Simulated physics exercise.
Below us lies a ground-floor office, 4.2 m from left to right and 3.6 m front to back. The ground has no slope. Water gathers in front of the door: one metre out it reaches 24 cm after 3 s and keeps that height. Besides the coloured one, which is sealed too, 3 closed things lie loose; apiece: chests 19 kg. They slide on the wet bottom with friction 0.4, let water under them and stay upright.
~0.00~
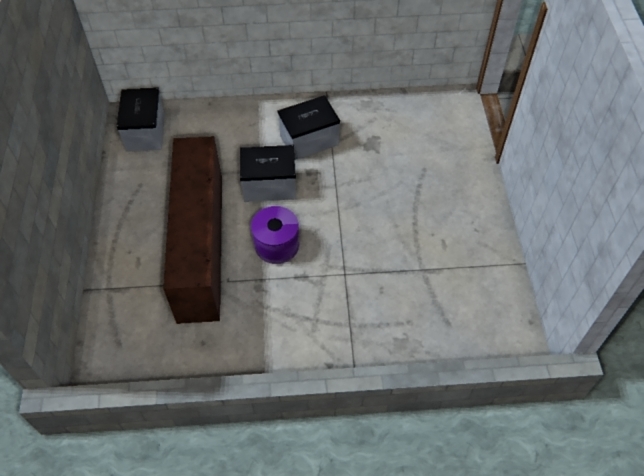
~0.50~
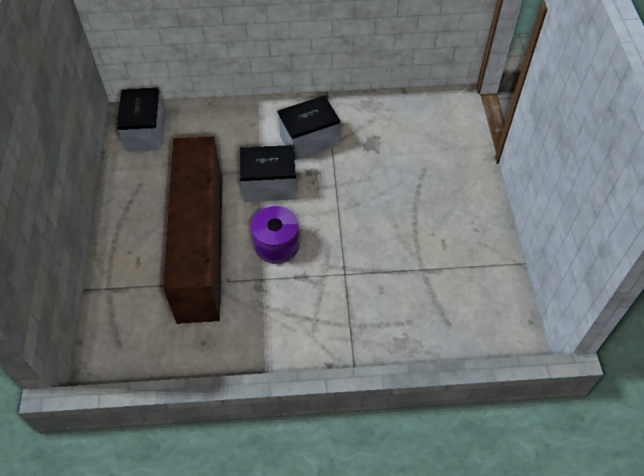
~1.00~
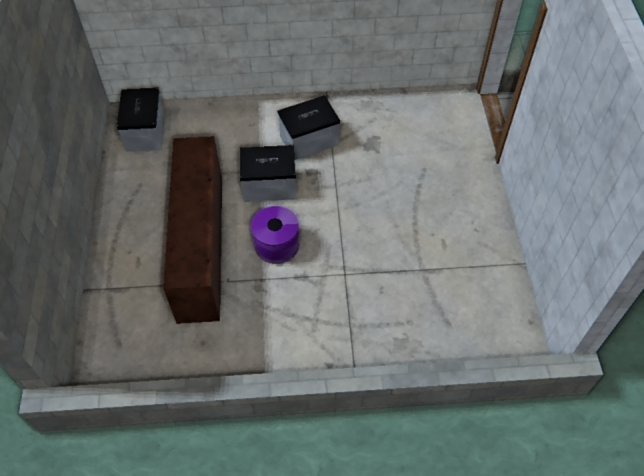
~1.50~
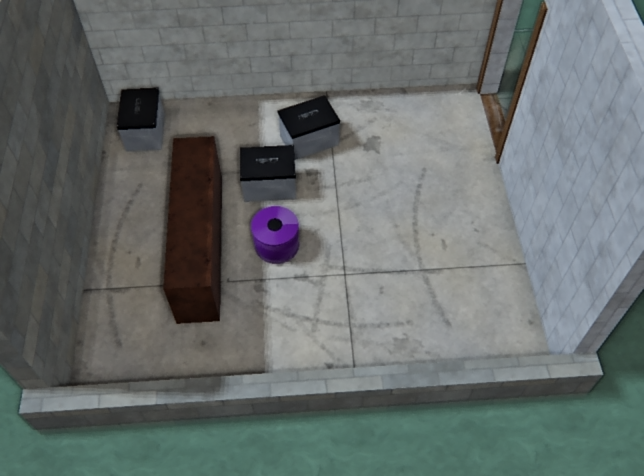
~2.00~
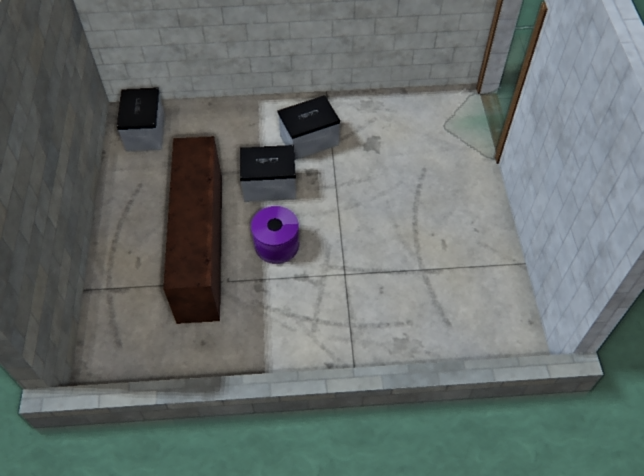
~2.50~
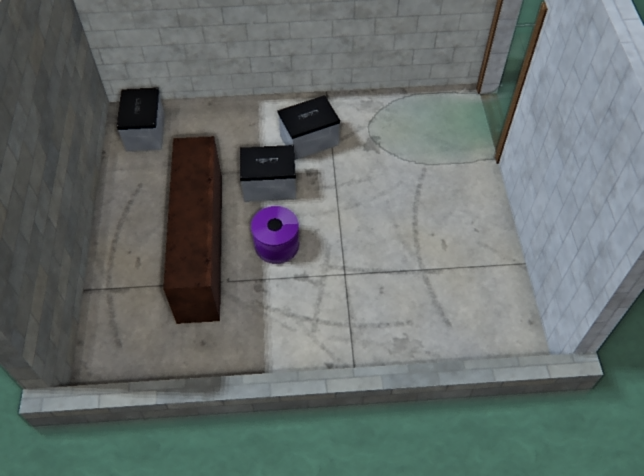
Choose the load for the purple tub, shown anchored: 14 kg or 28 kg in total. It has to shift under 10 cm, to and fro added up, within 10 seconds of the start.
I expect that only the larger load is enough.
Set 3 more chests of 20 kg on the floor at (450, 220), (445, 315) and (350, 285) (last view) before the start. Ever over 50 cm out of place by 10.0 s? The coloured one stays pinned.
In turn: Less, short of it, under.
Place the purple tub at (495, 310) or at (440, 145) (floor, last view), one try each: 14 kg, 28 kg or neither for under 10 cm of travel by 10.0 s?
In turn: The smaller is enough; neither is enough.
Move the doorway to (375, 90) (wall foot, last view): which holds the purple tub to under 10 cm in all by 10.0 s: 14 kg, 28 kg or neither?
In that case the smaller load will do.
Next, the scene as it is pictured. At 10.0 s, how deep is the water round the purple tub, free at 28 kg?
About 10 cm.
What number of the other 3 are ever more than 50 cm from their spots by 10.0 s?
That makes 2.
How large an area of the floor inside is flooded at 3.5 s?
Some 4.0 m2.
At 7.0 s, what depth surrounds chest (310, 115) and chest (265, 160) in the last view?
Roughly 14 and 10 cm.
After 3.5 s the purple tub would be 0 cm from its start with 14 kg and 0 cm from its start with 28 kg; 0 cm of water round it then.
After 4.5 s the purple tub would be 2 cm from its start with 14 kg and 0 cm from its start with 28 kg; 5 cm of water round it then.
After 7.0 s the purple tub would be 20 cm from its start with 14 kg and 0 cm from its start with 28 kg; 6 cm of water round it then.
After 10.0 s the purple tub would be 84 cm from its start with 14 kg and 0 cm from its start with 28 kg; 10 cm of water round it then.
